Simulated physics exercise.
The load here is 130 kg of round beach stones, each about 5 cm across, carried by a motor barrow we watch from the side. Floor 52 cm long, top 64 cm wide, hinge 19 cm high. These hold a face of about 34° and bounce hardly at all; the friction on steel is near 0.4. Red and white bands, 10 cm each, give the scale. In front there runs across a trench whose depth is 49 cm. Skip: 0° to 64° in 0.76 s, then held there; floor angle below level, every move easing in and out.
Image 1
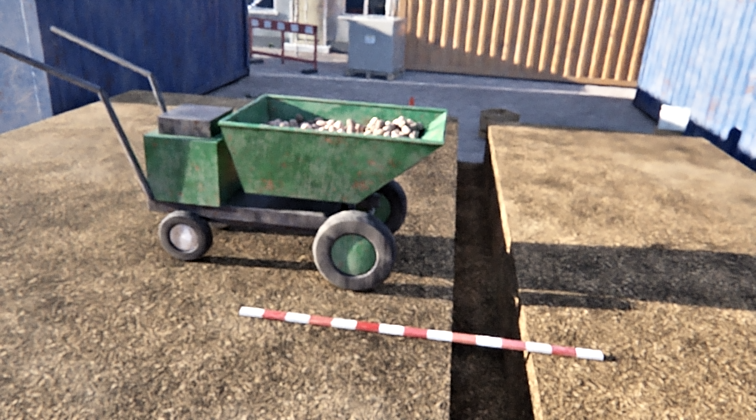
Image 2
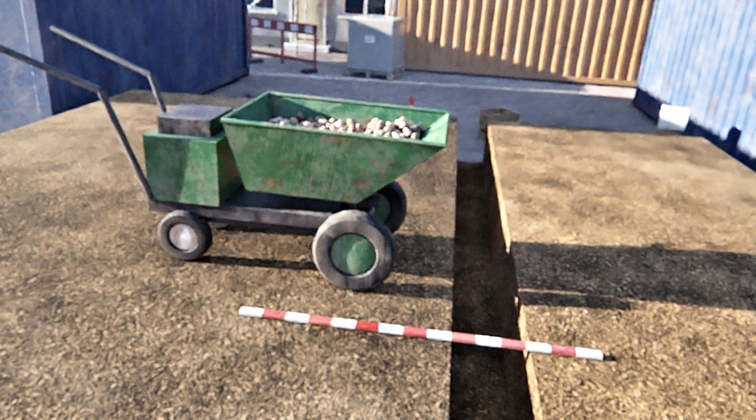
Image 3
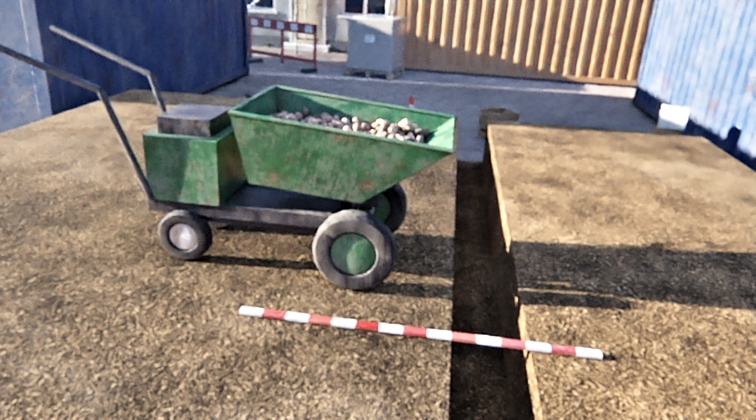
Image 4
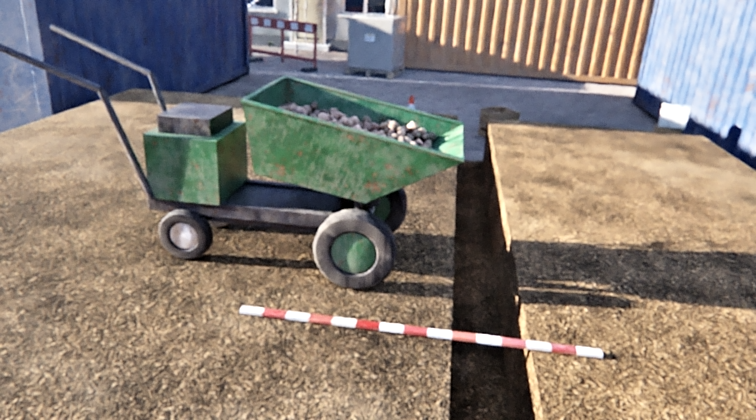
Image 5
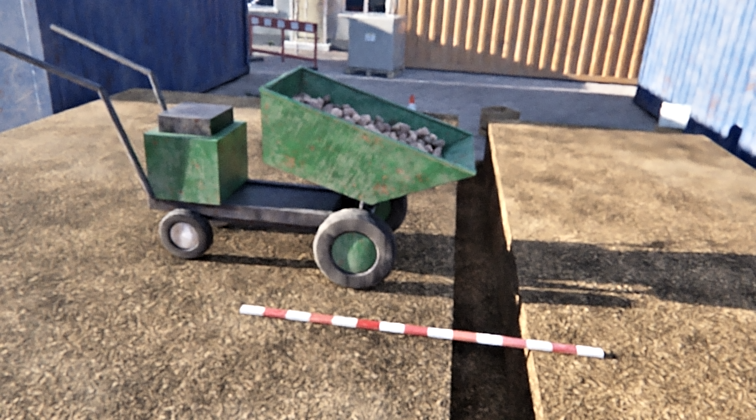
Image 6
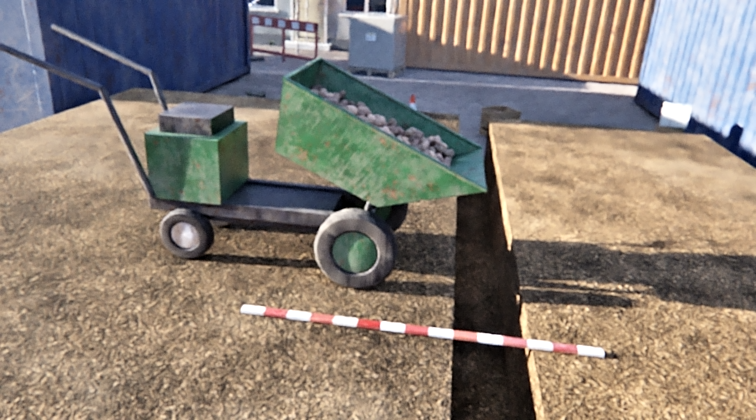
A green motor barrow loaded with round stones stood beside a narrow trench, behind a red and white striped pole, while its skip slowly tilted forward to the right, its back end rising.
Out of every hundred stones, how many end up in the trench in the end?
Around 39 in every hundred.
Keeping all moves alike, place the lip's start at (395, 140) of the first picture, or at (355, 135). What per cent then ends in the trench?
About 90 per cent first, then about 80 per cent.
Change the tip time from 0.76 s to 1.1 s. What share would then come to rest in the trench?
Roughly 45 per cent would.
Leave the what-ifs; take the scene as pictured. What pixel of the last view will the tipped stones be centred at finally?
(545, 274).
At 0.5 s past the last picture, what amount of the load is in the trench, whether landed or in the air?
Some 10 per cent.
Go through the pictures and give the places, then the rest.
In the first frame, the skip is at 0°, its lip at (443, 144); the top of the load is at (398, 126).
The second frame shows lip at (446, 146), floor tilted 1°, highest stones at (370, 125).
In the third frame, the skip is at 5°, its lip at (453, 151); the top of the load is at (335, 122).
In the fourth frame, the skip is at 10°, its lip at (463, 161); the top of the load is at (302, 111).
In the fifth frame, the skip is at 17°, its lip at (475, 174); the top of the load is at (307, 102).
The sixth frame shows lip at (486, 190), floor tilted 25°, highest stones at (317, 94).
Then, 0.2 s after the last picture the floor is at 54°, 100 % in the skip; the foremost stones are at (484, 215).
Then, 0.5 s after the last picture the floor is at 64°, 81 % in the skip, 9 % in the trench, 10 % past the trench; the foremost stones are at (555, 288).
Then, 0.9 s after the last picture the floor is at 64°, 24 % in the skip, 21 % in the trench, 55 % past the trench; the foremost stones are at (694, 300).
Then, 2.8 s after the last picture the floor is at 64°, 0 % in the skip, 39 % in the trench, 61 % past the trench; the foremost stones are past the picture's edge.
